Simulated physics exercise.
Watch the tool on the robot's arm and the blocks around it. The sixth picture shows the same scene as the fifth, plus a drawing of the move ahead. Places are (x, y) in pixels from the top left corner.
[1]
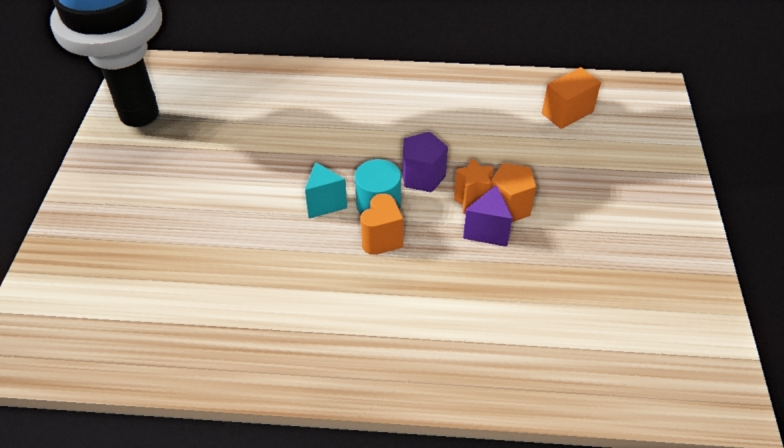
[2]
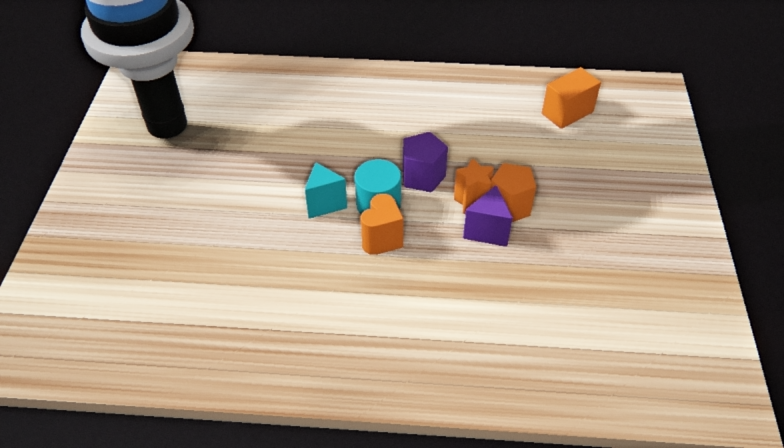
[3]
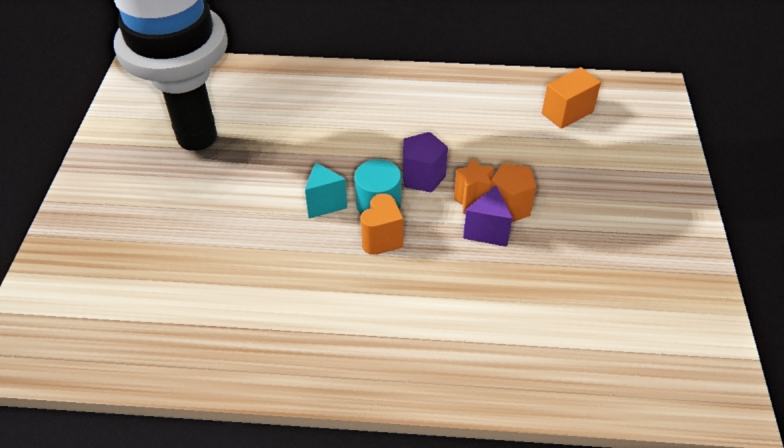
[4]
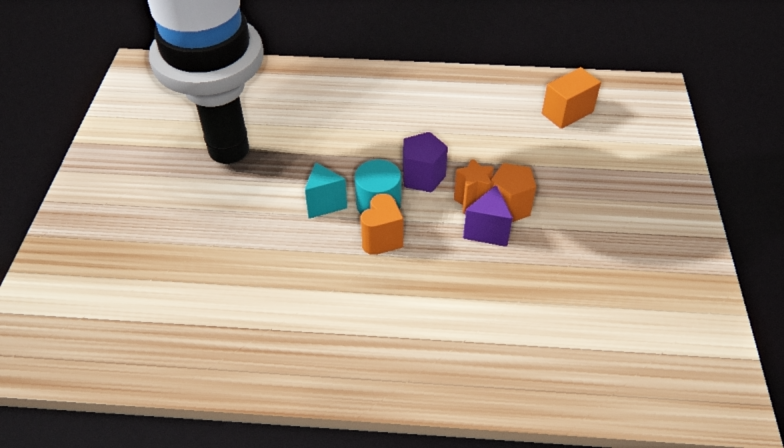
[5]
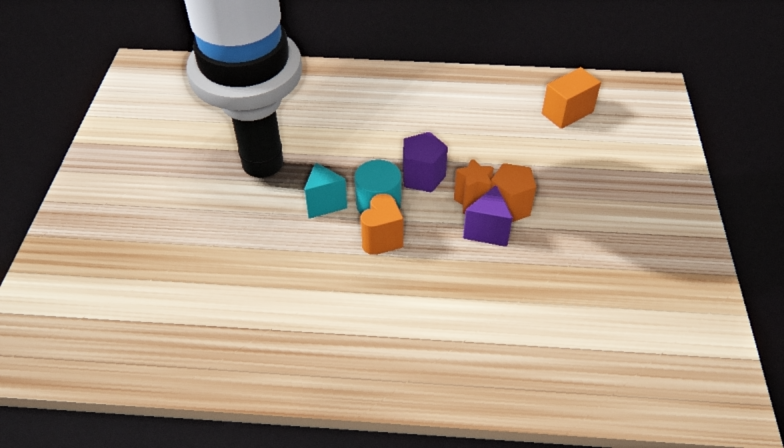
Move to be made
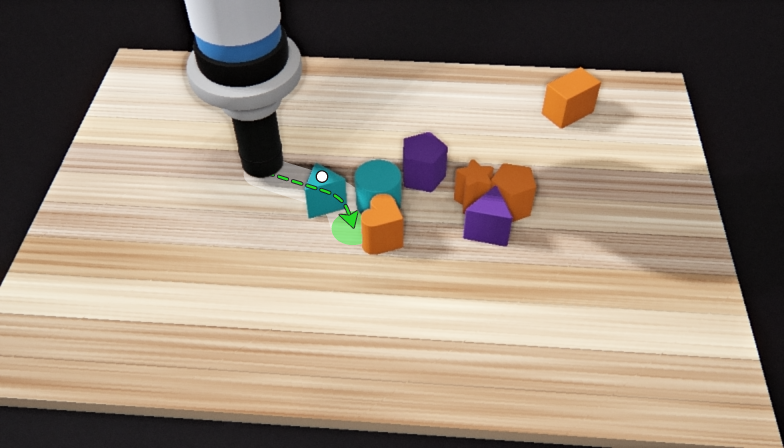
Robot arm with a black cylindrical tool moving right and nearer across a wooden board, beside unmoving turquoise, orange and purple blocks.
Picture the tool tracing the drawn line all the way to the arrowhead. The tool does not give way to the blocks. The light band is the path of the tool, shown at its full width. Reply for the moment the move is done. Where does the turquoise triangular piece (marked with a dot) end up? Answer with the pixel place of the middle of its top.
The centre of its top will be at (351, 226).
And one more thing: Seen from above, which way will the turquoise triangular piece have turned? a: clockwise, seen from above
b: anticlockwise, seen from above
a - clockwise, seen from above.
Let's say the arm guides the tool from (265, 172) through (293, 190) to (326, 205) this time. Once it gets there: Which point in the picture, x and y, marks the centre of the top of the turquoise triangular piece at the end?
Its top middle will sit at (349, 192).
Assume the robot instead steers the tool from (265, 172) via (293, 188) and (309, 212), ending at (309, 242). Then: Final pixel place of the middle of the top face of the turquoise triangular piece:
Around pixel (343, 195).
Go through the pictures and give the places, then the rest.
The first frame shows tool tip at (140, 115); block tops, turquoise triangular piece at (322, 177); turquoise cylinder at (378, 175); orange heart at (382, 211); purple pentagon at (424, 147).
The second frame shows tool at (168, 126); blocks unchanged.
The third frame shows tool at (198, 138); blocks unchanged.
The fourth frame shows tool at (229, 151); blocks unchanged.
The fifth frame shows tool at (263, 164); turquoise triangular piece at (322, 177); turquoise cylinder at (378, 175); orange heart at (382, 211); purple pentagon at (424, 147).
Path on the board, from (265, 172) over (302, 184) and (338, 198) to (354, 228); the dot is on the turquoise triangular piece.
The first path, step by step. One third of the way, tool at (301, 176); nothing pushed yet.
Two thirds of the way, tool at (339, 191); turquoise triangular piece at (340, 195), turned 70° clockwise; turquoise cylinder at (382, 176).
At the end, tool at (353, 220); turquoise triangular piece at (351, 226), turned 70° clockwise; turquoise cylinder at (393, 180); orange heart at (389, 217); purple pentagon in place.
